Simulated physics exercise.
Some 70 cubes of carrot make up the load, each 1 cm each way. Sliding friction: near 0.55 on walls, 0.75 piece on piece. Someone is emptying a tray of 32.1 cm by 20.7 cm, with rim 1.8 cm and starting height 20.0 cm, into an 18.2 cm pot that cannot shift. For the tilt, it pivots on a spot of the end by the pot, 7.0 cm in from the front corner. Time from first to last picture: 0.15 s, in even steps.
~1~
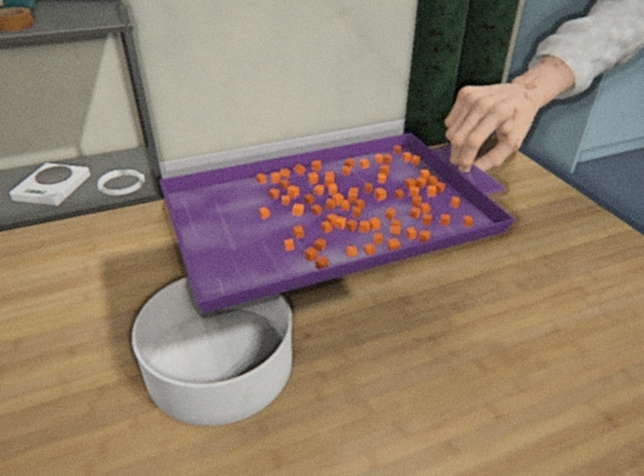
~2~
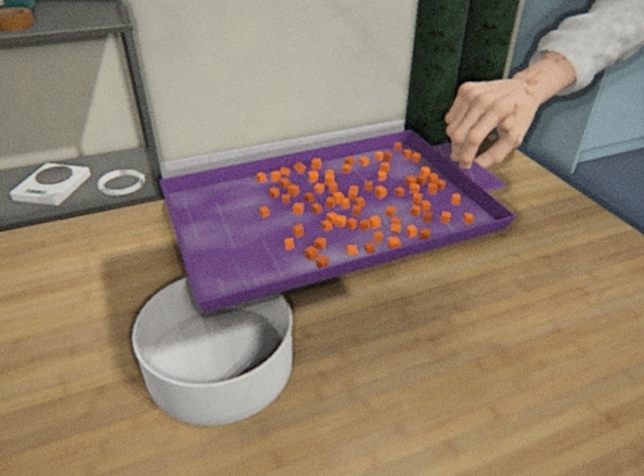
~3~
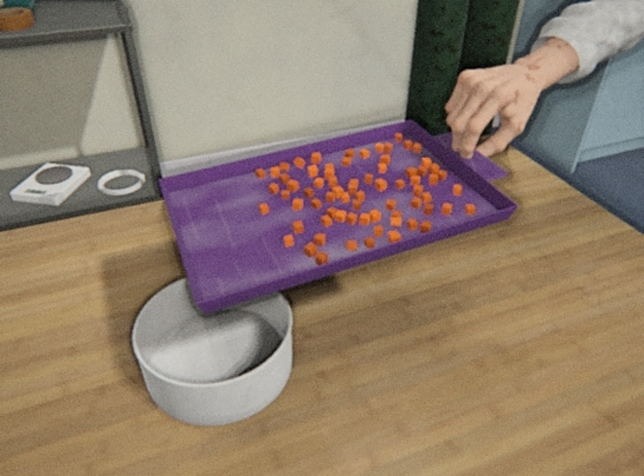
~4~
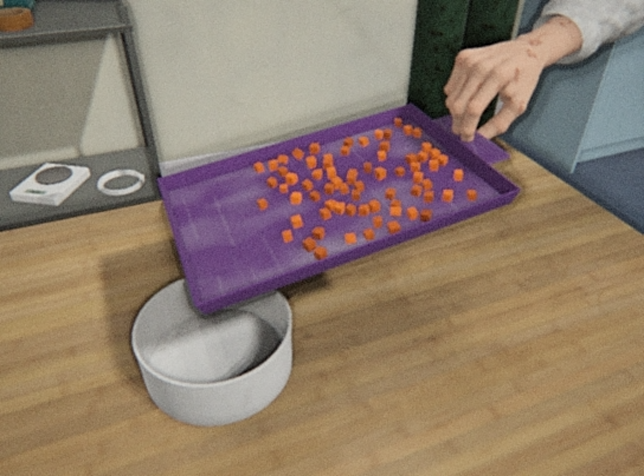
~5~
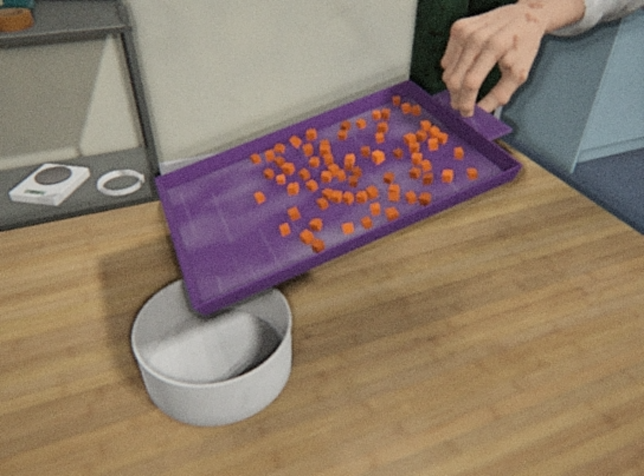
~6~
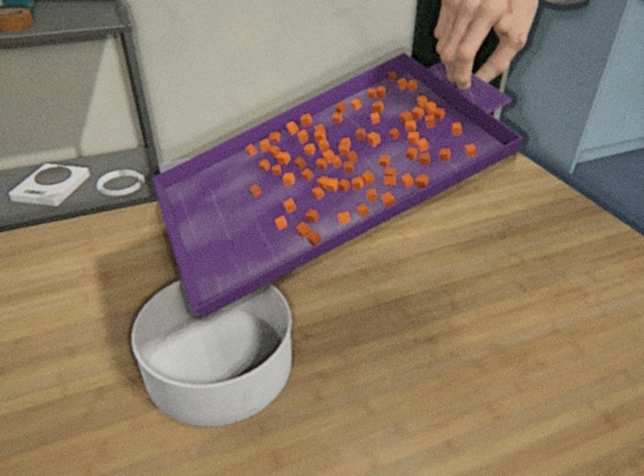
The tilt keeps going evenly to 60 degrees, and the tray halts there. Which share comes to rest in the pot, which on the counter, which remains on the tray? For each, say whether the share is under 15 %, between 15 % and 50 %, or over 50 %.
Pot: Under 15 %; counter: Over 50 %; left on the tray: Between 15 % and 50 %.
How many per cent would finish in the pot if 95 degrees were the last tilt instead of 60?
You'd end up with some 0 % in the pot.
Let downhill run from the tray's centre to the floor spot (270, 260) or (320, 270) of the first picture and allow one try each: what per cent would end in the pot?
0 and 0 %.
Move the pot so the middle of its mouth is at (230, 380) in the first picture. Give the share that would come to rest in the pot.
Something like 20 per cent would settle in it.
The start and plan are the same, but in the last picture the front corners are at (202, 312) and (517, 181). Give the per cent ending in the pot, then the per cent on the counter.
Split: Pot = 0, counter = 70.
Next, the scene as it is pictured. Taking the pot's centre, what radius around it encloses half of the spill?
That comes to near 30 cm.
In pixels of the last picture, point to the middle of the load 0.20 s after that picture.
By then the middle of the load sits around (267, 90).
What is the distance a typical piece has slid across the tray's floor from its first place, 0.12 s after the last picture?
Displacement on the tray: Roughly 0 cm.
Then, 0.12 s after the last picture, tilt 43 degrees; the tray holds 100 %, the pot 0 %.
Then, 0.20 s after the last picture, tilt 57 degrees; the tray holds 100 %, the pot 0 %.
Then, 0.41 s after the last picture, tilt 60 degrees; the tray holds 90 %, the pot 0 %.
In the end, pot 5 %, counter 65 %, tray 35 %.
